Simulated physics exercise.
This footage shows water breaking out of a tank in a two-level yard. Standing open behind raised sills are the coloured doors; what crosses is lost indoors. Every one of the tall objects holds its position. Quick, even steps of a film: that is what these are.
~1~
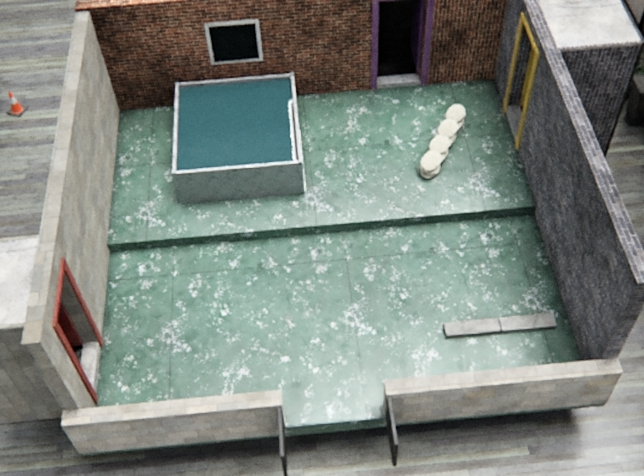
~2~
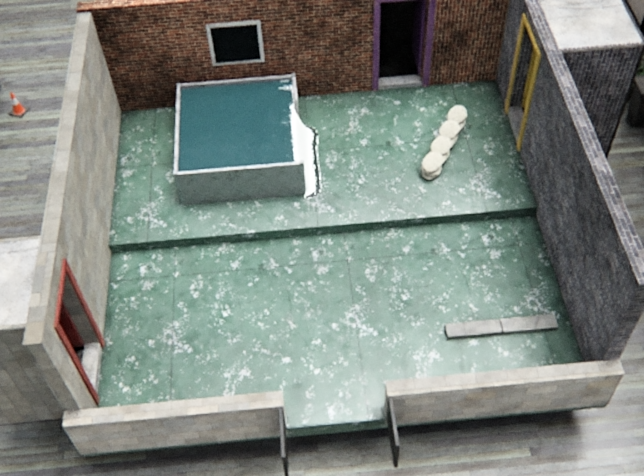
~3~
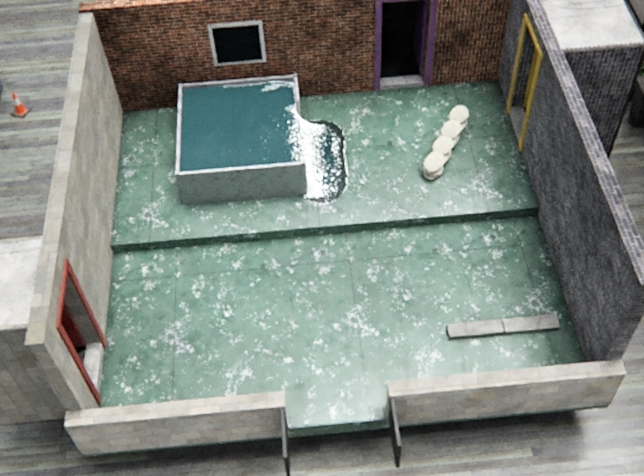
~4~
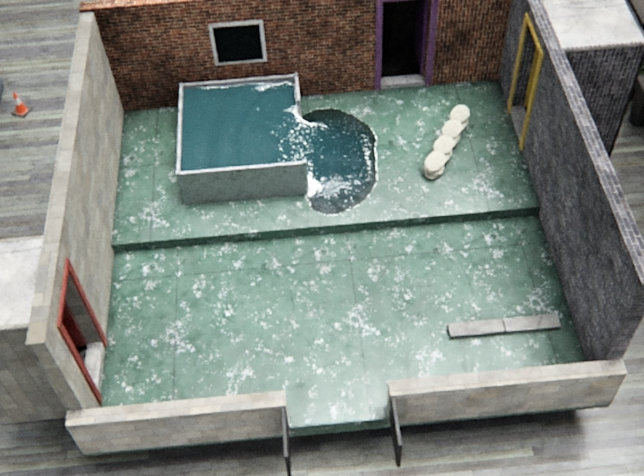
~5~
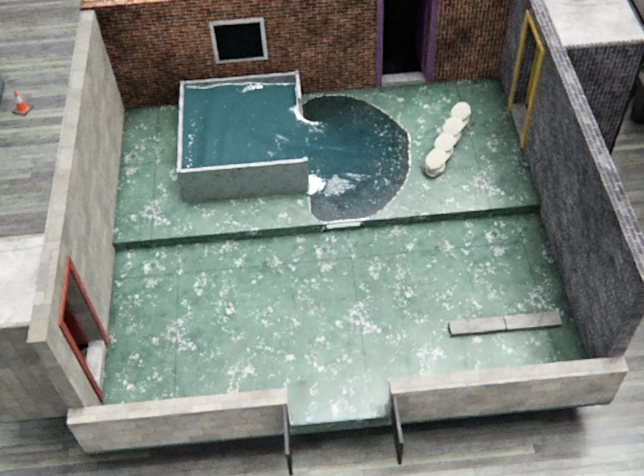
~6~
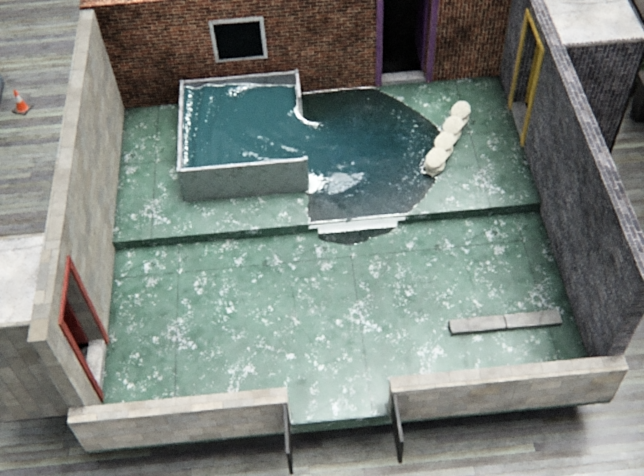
In a walled, two-level yard with a green speckled floor, a full water tank stands whole and still on the upper level. Water bursts from its right side in a white, foaming rush, then spreads in a dark, widening pool that reaches the pale round objects and spills over the step onto the lower level.
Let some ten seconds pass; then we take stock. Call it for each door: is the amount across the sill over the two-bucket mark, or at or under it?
My call: The purple door over the mark, the red door at or under the mark, the yellow door at or under the mark.
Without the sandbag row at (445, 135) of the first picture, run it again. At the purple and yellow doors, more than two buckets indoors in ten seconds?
I'd say the purple one gets past it, and the yellow one gets past it as well.
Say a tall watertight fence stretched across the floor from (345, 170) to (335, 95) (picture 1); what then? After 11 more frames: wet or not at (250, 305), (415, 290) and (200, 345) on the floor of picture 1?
Untouched, submerged, untouched.
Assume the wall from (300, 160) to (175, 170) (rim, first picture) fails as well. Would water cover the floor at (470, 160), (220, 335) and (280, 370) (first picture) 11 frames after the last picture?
The three spots, in order, are spared, inundated and inundated.
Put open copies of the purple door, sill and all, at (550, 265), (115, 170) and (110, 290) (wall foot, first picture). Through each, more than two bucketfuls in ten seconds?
Exceeds it; stays within it; stays within it.
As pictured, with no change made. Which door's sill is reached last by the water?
It is the red-painted one.
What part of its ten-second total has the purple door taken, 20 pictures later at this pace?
About 45 per cent.
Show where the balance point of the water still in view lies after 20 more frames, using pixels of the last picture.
I'd say near (387, 173).
A moment on, water covers 30 % of the floor; the purple door wet at the sill, nothing in, the red door not reached, the yellow door not reached.
Next, water covers 40 % of the floor; the purple door under two buckets in, the red door not reached, the yellow door wet at the sill, nothing in.
Then, water covers 45 % of the floor; the purple door over two buckets in, the red door not reached, the yellow door wet at the sill, nothing in.
Later, water covers 65 % of the floor; the purple door far over two buckets in, the red door not reached, the yellow door wet at the sill, nothing in.
In the end, water covers 85 % of the floor; the purple door far over two buckets in, the red door wet at the sill, nothing in, the yellow door wet at the sill, nothing in.
